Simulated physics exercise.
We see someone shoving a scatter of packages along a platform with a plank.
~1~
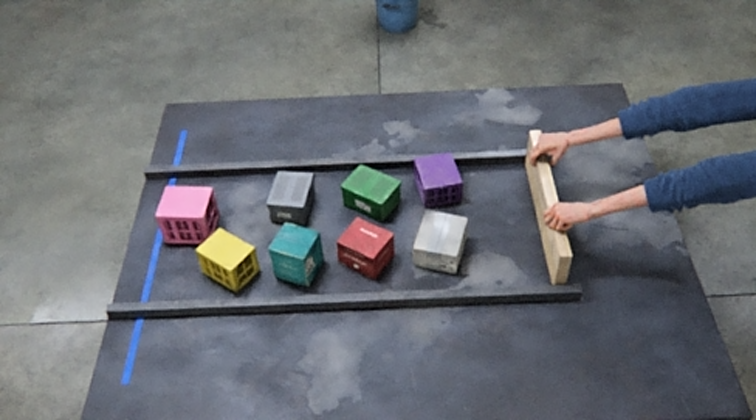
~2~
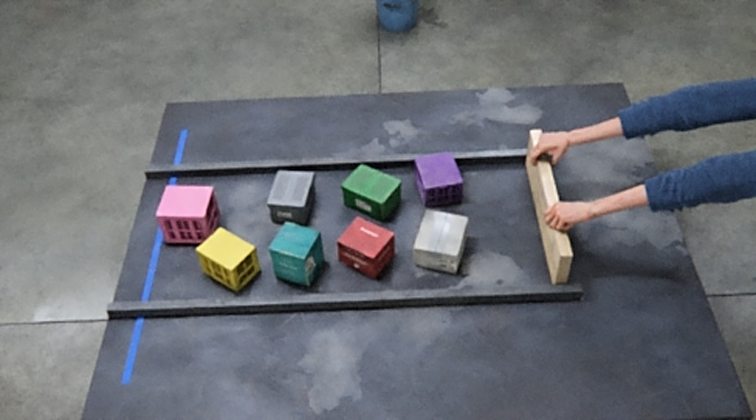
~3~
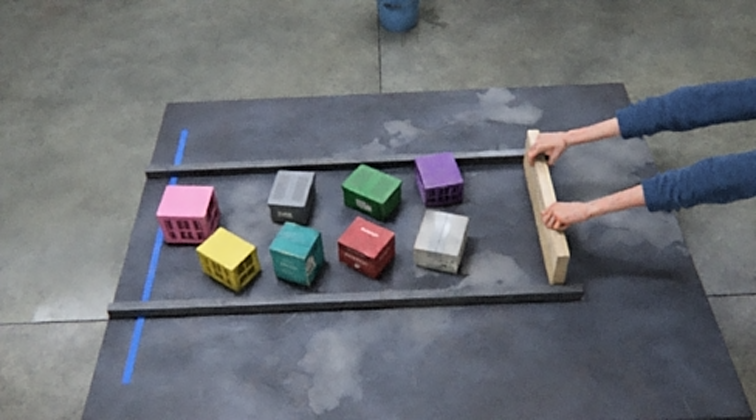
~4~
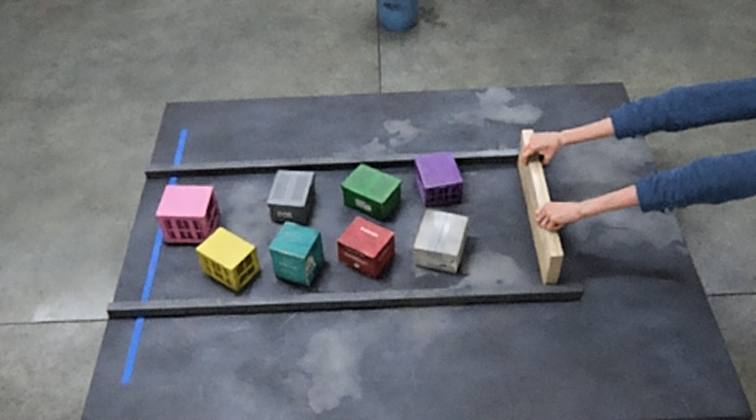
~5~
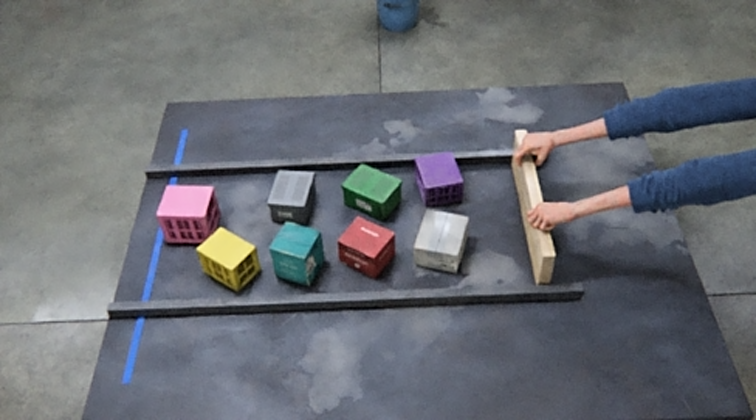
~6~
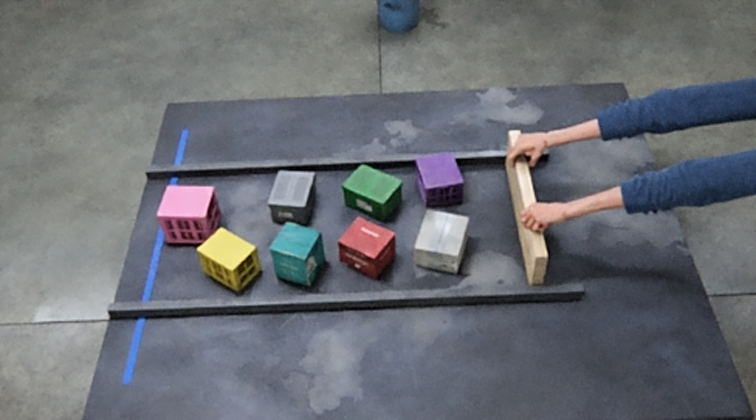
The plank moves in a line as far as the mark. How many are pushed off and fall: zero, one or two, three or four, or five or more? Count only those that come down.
In the end the number that fall off is five or more.
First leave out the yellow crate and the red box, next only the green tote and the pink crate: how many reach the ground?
First 4, then 4.
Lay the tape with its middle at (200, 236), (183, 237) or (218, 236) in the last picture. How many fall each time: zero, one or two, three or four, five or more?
For each place: Three or four; at least five; 3 or 4.
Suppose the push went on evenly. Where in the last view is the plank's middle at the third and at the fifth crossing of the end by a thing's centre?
At (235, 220) for the third, at (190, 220) for the fifth.
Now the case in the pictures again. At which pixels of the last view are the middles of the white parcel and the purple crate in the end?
The white parcel stops around (130, 258); the purple crate around (148, 190).
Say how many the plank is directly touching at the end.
That makes 2.
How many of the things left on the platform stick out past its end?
The number is 2.
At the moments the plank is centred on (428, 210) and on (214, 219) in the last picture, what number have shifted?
By then 4, and 8.
Early on, none off yet; pink crate at rest near (190, 215); yellow crate at rest near (230, 260); grey tote moving near (291, 198).
A while later, none off yet; pink crate travelled about its own width near (131, 225); yellow crate travelled well along near (135, 259); grey tote travelled well along near (178, 211).
Finally, the number that fall off is five or more; lost, green tote, red box, turquoise parcel, grey tote, yellow crate and pink crate.
